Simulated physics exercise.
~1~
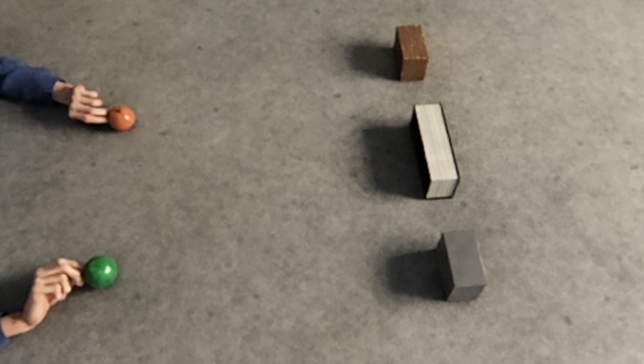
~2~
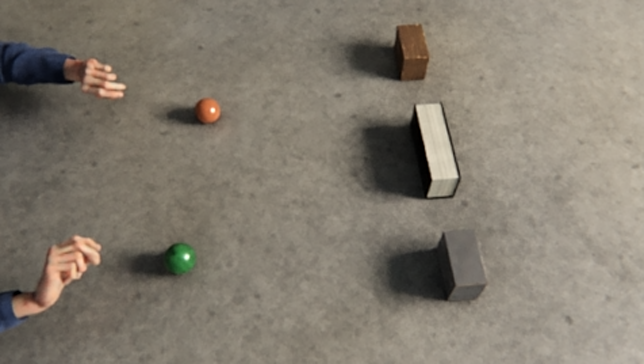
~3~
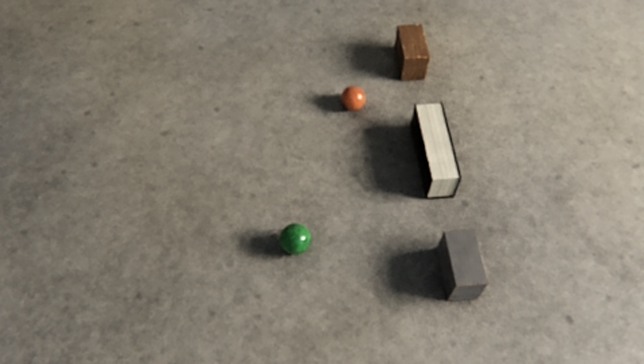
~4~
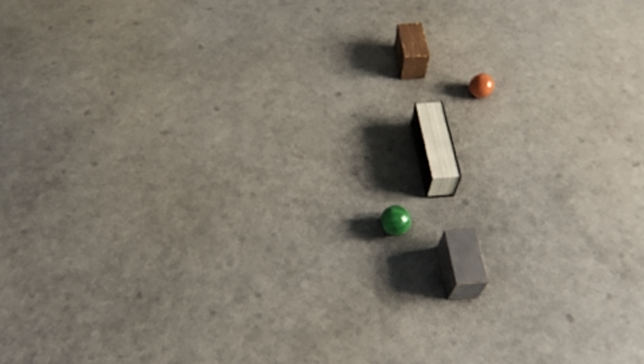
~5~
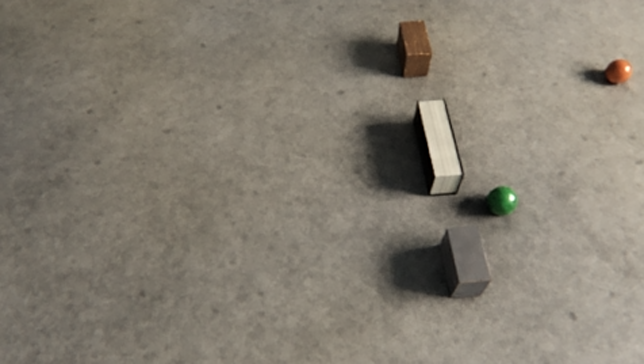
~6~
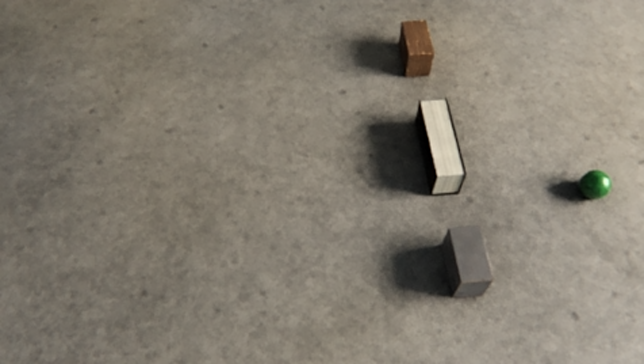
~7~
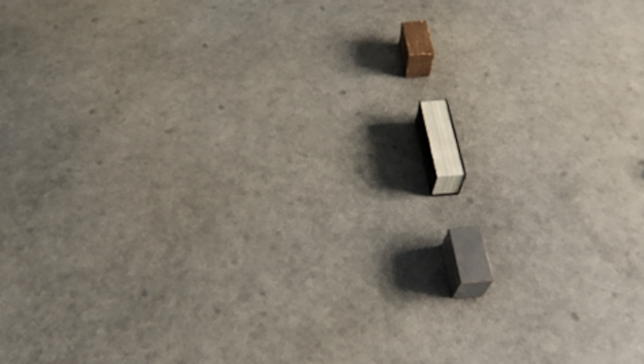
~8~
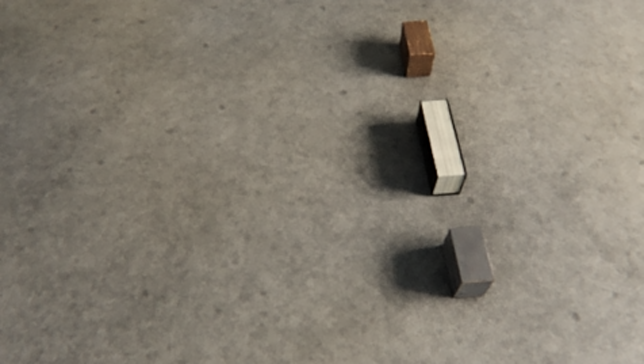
Two hands let go of an orange ball and a green one, which rolled right across a grey floor and passed cleanly through separate gaps between three blocks, the orange leaving view first, then the green, while the blocks stayed standing.
